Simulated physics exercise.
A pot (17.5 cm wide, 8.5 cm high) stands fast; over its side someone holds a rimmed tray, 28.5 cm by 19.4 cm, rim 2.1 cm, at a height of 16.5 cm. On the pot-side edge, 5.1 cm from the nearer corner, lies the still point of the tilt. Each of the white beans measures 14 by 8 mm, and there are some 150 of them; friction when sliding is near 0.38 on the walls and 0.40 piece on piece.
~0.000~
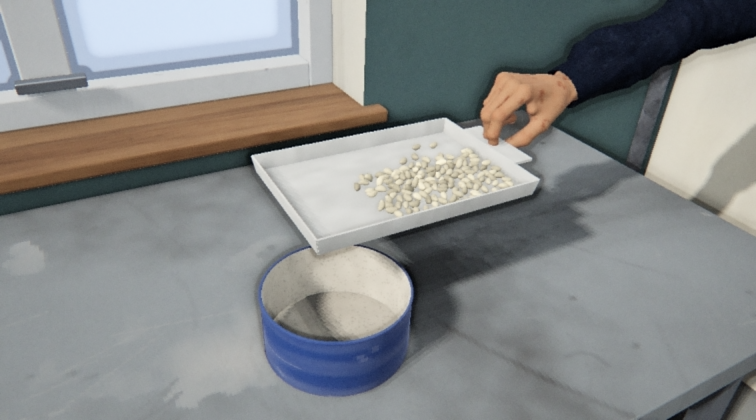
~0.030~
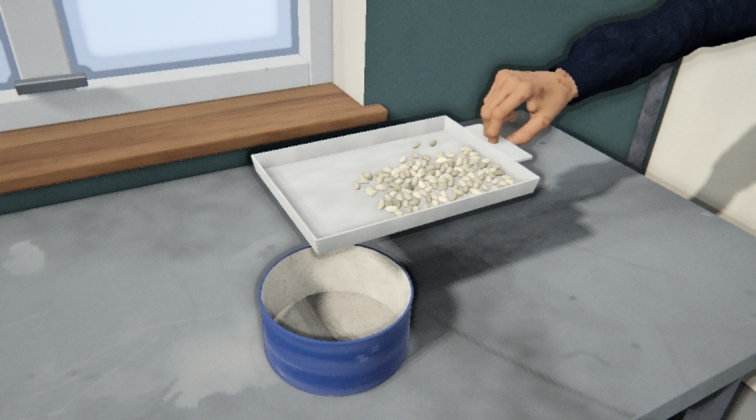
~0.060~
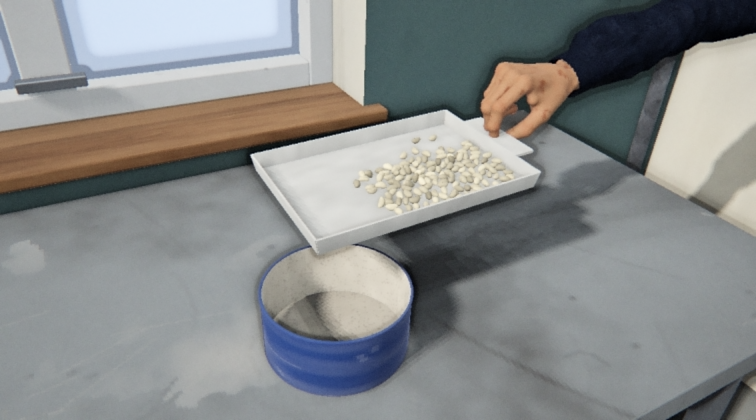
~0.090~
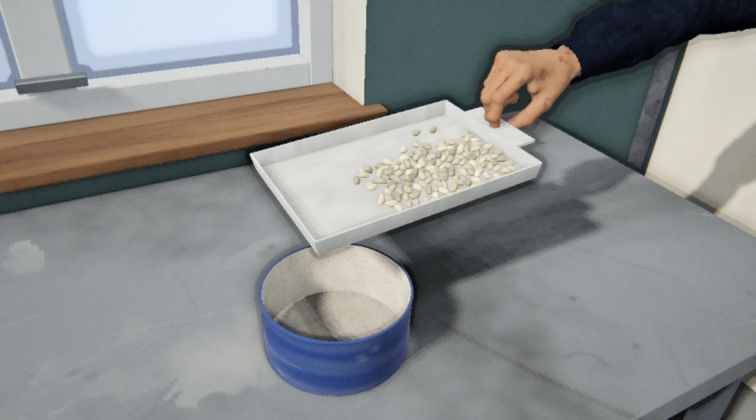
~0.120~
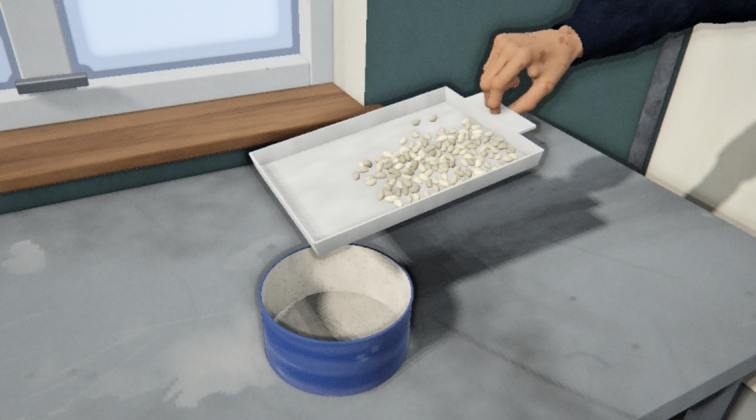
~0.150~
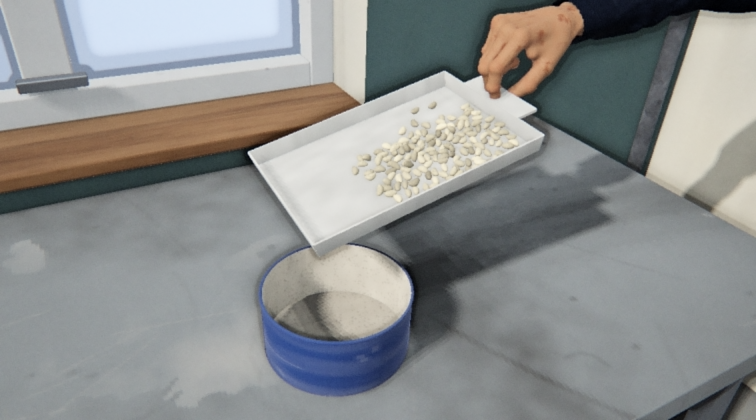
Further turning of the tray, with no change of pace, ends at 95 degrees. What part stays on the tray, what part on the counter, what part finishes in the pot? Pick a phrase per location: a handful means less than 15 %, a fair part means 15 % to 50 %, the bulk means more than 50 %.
Tray: A handful, counter: The bulk, pot: A fair part.
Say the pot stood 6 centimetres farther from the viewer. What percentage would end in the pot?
It would be near 0 per cent.
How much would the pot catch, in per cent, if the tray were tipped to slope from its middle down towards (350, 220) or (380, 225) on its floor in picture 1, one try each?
That would be close to 40 per cent and then close to 65 per cent.
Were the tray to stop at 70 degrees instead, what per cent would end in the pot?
Share in the pot: Around 5 %.
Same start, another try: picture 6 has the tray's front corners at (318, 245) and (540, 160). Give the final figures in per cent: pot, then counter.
You'd end with pot at 75 and counter at 25.
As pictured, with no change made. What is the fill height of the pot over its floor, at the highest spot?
Top level: Approx. 1.0 cm.
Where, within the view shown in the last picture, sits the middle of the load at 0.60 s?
Estimated centre of load: Around (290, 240).
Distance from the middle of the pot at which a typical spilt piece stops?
Distance: Around 24 cm.
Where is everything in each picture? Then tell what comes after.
Tray tilt 0 degrees, front corners at (318, 238) and (535, 179); middle of the pieces at (433, 183); pot at (337, 287), in the first frame.
Tray tilt 1 degrees, front corners at (318, 237) and (535, 177); middle of the pieces at (433, 182), in the second frame.
Tray tilt 2 degrees, front corners at (318, 238) and (536, 171); middle of the pieces at (434, 178), in the third frame.
Tray tilt 5 degrees, front corners at (317, 239) and (537, 162), lowest corner left front; middle of the pieces at (434, 172), in the fourth frame.
Tray tilt 9 degrees, front corners at (316, 240) and (539, 149), lowest corner left front; middle of the pieces at (434, 163), in the fifth frame.
Tray tilt 14 degrees, front corners at (315, 241) and (539, 135), lowest corner left front; middle of the pieces at (434, 153); pot at (337, 287). The tray's pace is about 150 degrees a second, in the sixth frame.
After 0.42 s, tilt 54 degrees; the tray holds 100 %, the pot 0 %.
After 0.60 s, tilt 82 degrees; the tray holds 85 %, the pot 0 %.
After 0.90 s, tilt 95 degrees; the tray holds 10 %, the pot 10 %.
By 2.3 s all is still; tray 0 %, counter 75 %, pot 25 %.
